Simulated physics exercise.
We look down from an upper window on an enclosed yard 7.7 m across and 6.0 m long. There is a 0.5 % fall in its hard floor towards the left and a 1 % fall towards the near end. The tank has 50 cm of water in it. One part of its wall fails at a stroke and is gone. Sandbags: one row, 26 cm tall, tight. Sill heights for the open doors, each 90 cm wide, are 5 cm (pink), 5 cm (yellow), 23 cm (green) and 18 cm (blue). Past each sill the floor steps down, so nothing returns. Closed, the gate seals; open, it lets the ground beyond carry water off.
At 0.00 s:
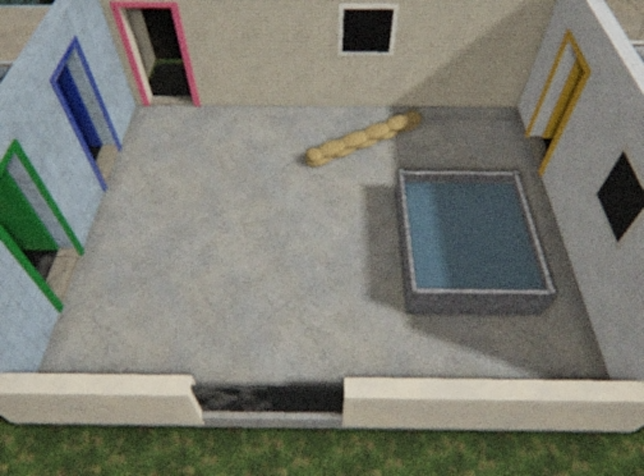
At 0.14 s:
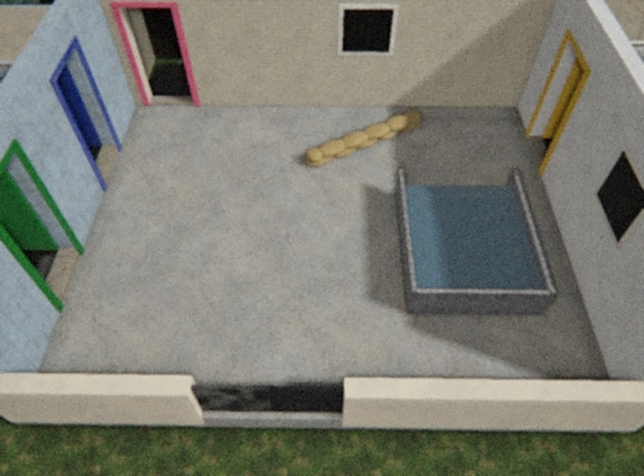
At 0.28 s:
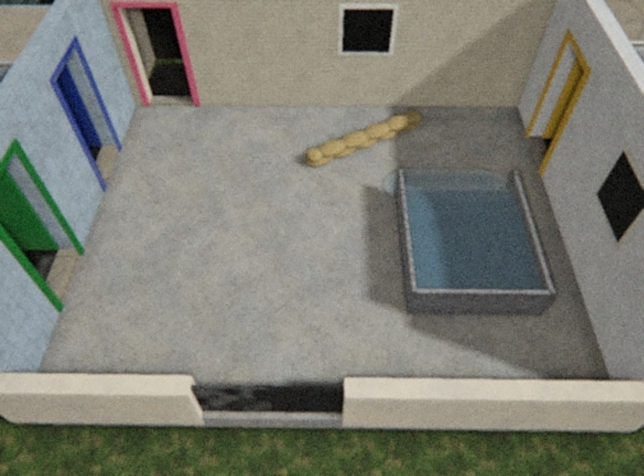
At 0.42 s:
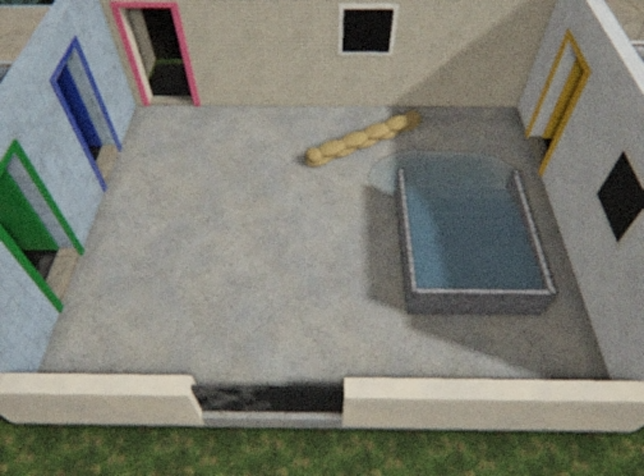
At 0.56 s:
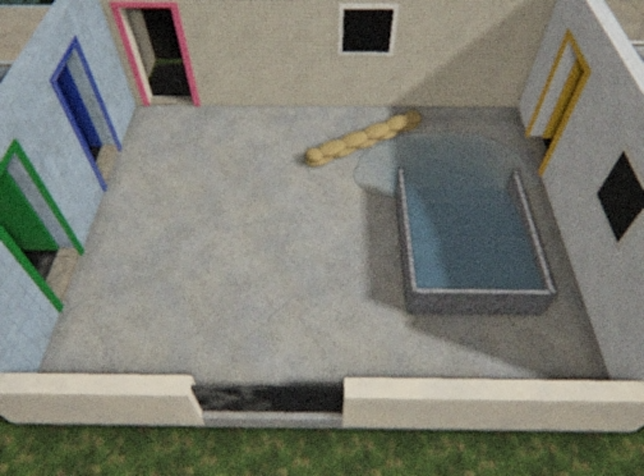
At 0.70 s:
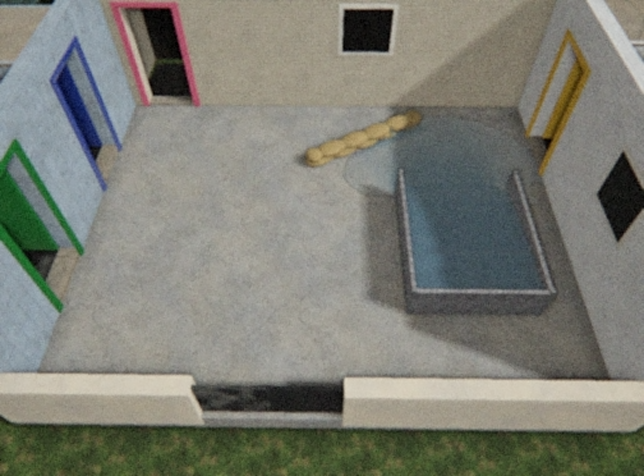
Water poured out of a rectangular tank in a walled yard after its far side suddenly vanished, and spread in a thin, widening sheet across the grey floor towards the back wall.
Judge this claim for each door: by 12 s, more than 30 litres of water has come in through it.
Result: At the pink door the water let in will remain short of the limit, at the yellow door the water let in will surpass the limit, at the green door the water let in will remain short of the limit, at the blue door the water let in will remain short of the limit.
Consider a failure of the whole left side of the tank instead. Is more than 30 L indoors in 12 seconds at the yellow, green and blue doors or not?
Then it goes yellow fine, green fine, blue fine.
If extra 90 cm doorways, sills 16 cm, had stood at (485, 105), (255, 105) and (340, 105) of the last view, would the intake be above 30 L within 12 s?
In that order: Over, not over, below.
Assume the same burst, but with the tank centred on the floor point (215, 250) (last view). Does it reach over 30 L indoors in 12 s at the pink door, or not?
Pink: Too much.
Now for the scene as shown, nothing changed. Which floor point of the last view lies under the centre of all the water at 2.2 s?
About (452, 181).
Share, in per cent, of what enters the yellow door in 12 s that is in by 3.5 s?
Roughly 45 percent is in by then.
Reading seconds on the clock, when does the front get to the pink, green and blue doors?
The front reaches pink at 4.5 s, green at 5.5 s, blue at 5.5 s.
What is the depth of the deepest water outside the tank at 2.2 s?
Some 38 cm deep.
After 1.4 s water covers 15 % of the floor and is deepest (32 cm) near (442, 108); pink door not reached, yellow door 9 cm at the sill, 0 L in, green door not reached, blue door not reached.
After 2.2 s water covers 20 % of the floor and is deepest (38 cm) near (514, 108); pink door not reached, yellow door 9 cm at the sill, 8 L in, green door not reached, blue door not reached.
After 3.5 s water covers 40 % of the floor and is deepest (24 cm) near (516, 114); pink door not reached, yellow door 15 cm at the sill, 68 L in, green door not reached, blue door not reached.
After 7.0 s water covers 85 % of the floor and is deepest (15 cm) near (613, 404); pink door 2 cm at the sill, 0 L in, yellow door 8 cm at the sill, 148 L in, green door 5 cm at the sill, 0 L in, blue door 5 cm at the sill, 0 L in.
After 12.0 s water covers 80 % of the floor and is deepest (10 cm) near (30, 397); pink door 1 cm at the sill, 0 L in, yellow door 4 cm at the sill, 152 L in, green door 9 cm at the sill, 0 L in, blue door 3 cm at the sill, 0 L in.
